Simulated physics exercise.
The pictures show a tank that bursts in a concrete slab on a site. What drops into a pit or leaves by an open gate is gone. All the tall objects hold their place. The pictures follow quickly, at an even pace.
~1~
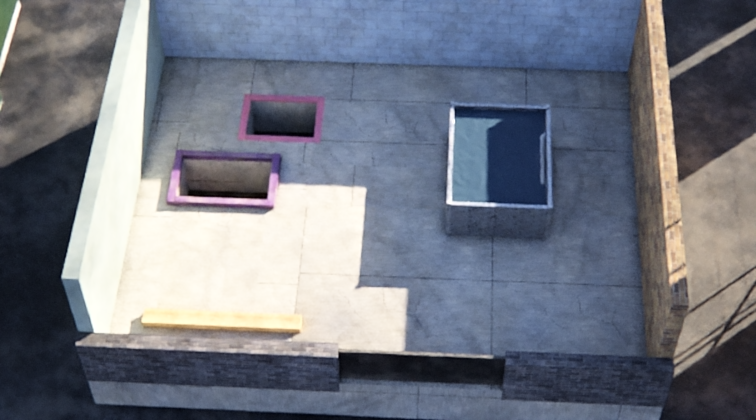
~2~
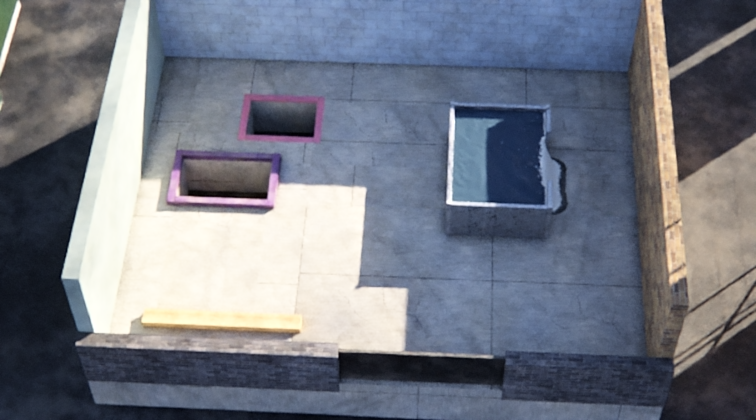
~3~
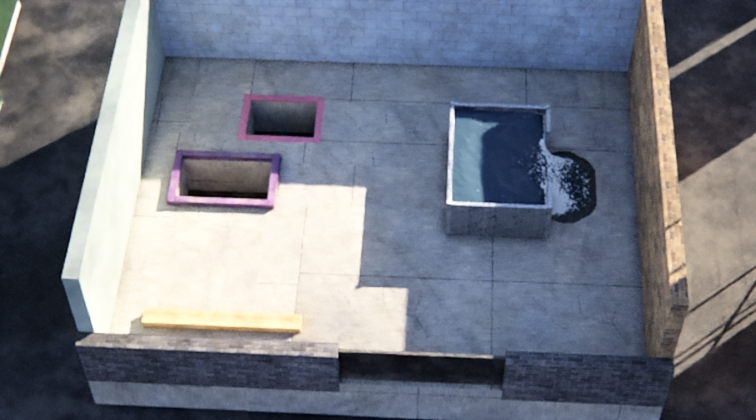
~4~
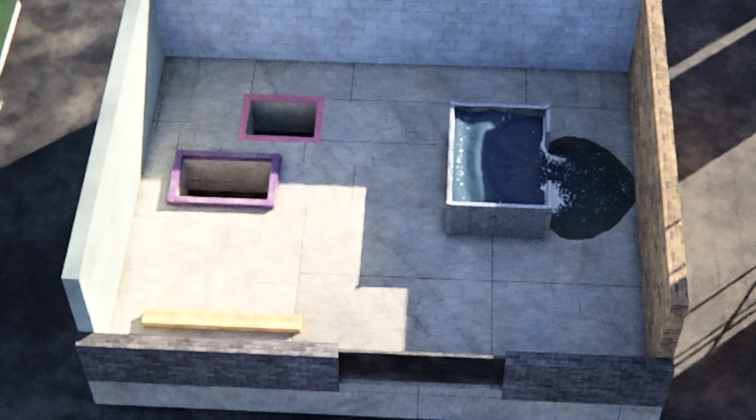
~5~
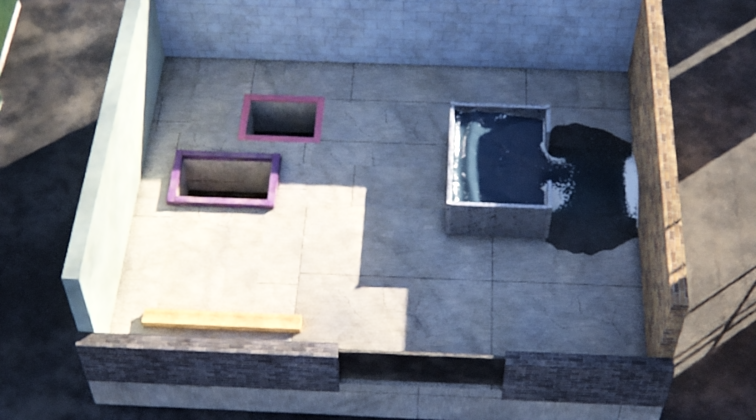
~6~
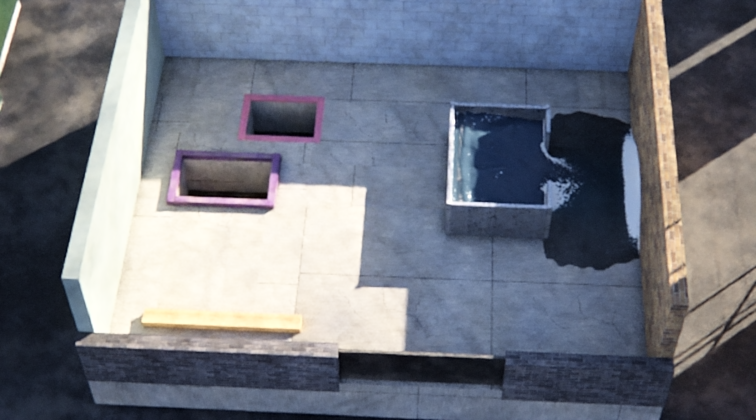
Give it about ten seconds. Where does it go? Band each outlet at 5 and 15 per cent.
One by one: The gate takes less than 5 %; the pink pit takes from 5 to 15 %; the purple pit takes less than 5 %.
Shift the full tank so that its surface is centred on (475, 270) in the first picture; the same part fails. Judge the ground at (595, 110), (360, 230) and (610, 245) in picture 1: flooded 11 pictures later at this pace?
In turn: Flooded, free of water, awash.
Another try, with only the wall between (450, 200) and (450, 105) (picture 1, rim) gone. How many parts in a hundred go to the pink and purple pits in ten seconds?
In per cent: Pink 30, purple 14.
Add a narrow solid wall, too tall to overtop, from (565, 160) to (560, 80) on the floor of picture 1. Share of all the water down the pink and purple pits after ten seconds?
Per cent: Pink 6, purple 0.
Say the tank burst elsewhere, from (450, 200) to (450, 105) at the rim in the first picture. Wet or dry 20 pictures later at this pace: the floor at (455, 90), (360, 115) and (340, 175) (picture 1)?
One after the other: Dry, under water, under water.
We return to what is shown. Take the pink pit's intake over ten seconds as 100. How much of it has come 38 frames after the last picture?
Some 40 per cent.
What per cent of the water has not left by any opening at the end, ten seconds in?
Close to 88 %.
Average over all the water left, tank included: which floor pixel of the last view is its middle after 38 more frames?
Around (472, 207).
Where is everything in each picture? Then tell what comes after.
Still water in the tank at (500, 157), in the first frame.
Water pours out at (544, 177) and has run to (556, 211), in the second frame.
The front is at (589, 206), out from the gap at (544, 178), in the third frame.
The front is at (630, 196), out from the gap at (544, 178), in the fourth frame.
The front is at (636, 229), out from the gap at (544, 178), in the fifth frame.
The front is at (637, 253), out from the gap at (544, 177), in the sixth frame.
A moment on, water covers 10 % of the floor; the gate 0 %, the pink pit 0 %, the purple pit 0 %.
Next, water covers 20 % of the floor; the gate 0 %, the pink pit 0 %, the purple pit 0 %.
Then, water covers 40 % of the floor; the gate 0 %, the pink pit 0 %, the purple pit 0 %.
Later, water covers 75 % of the floor; the gate 0 %, the pink pit 4 %, the purple pit 0 %.
In the end, water covers 95 % of the floor; the gate 0 %, the pink pit 11 %, the purple pit 0 %.
